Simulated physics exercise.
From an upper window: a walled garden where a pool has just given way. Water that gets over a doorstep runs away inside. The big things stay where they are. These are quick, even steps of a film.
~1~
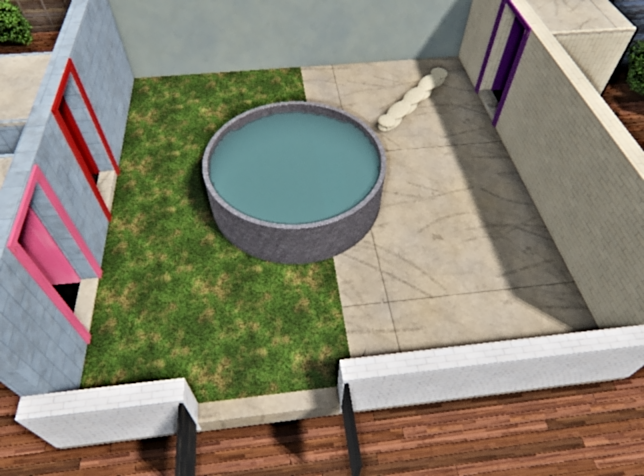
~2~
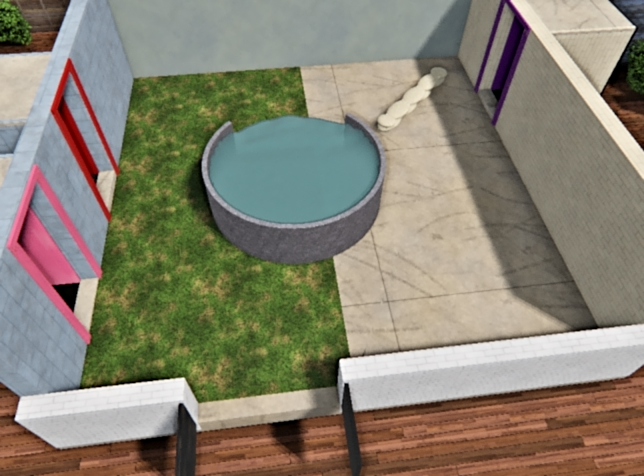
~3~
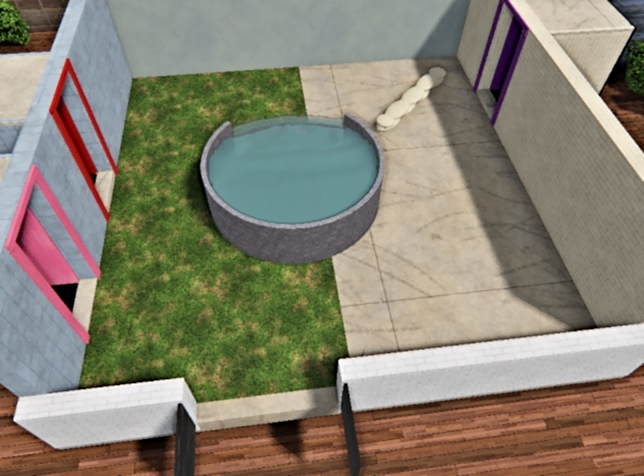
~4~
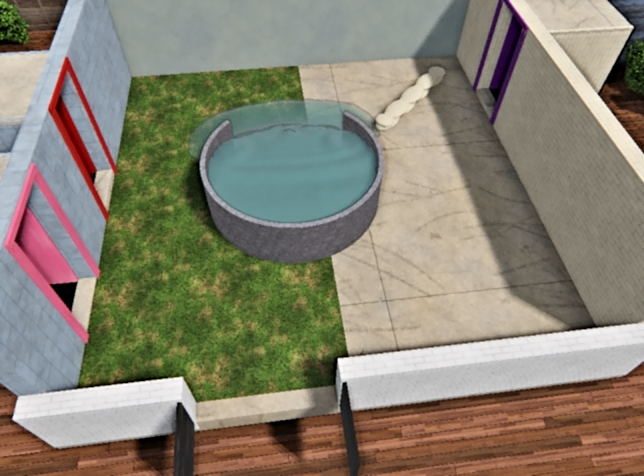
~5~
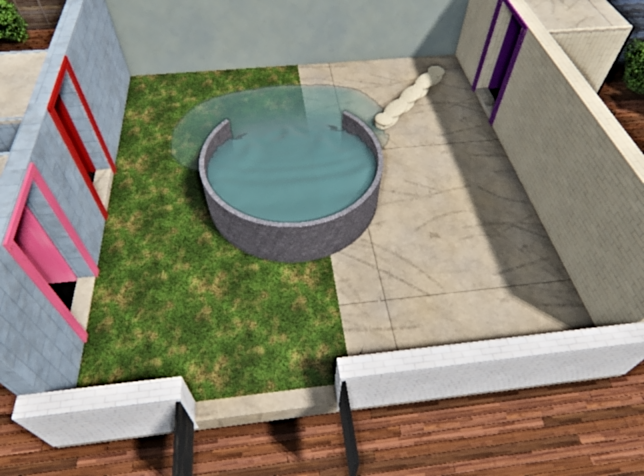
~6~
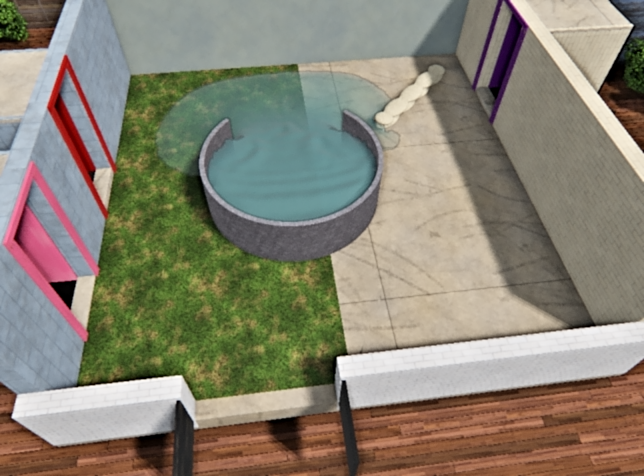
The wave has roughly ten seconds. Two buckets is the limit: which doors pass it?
The purple door admits no more than that; the pink door lets in a lot; the red door admits no more than that.
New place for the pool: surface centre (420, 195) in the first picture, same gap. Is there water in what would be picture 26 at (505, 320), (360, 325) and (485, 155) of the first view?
In that order: Free of water, dry, covered.
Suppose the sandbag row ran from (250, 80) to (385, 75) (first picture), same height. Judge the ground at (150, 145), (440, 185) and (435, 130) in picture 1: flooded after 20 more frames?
One after the other: Awash, dry, under water.
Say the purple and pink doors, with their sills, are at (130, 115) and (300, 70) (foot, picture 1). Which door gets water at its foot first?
First comes the door marked pink.
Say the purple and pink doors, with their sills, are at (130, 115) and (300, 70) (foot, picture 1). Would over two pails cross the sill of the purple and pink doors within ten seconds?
My reading: The purple one passes that mark, the pink one goes over.
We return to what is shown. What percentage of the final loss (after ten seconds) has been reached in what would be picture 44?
Near 5 in a hundred.
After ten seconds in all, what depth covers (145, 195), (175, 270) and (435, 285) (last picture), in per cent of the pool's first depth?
In turn 14, 10 and 6 in a hundred.
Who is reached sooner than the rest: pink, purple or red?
It is the purple one.
A moment on, water covers 30 % of the floor; the purple door not reached, the pink door not reached, the red door not reached.
Next, water covers 35 % of the floor; the purple door not reached, the pink door not reached, the red door not reached.
Then, water covers 45 % of the floor; the purple door wet at the sill, nothing in, the pink door not reached, the red door wet at the sill, nothing in.
Later, water covers 90 % of the floor; the purple door under two buckets in, the pink door under two buckets in, the red door wet at the sill, nothing in.
In the end, water covers 95 % of the floor; the purple door under two buckets in, the pink door over two buckets in, the red door wet at the sill, nothing in.
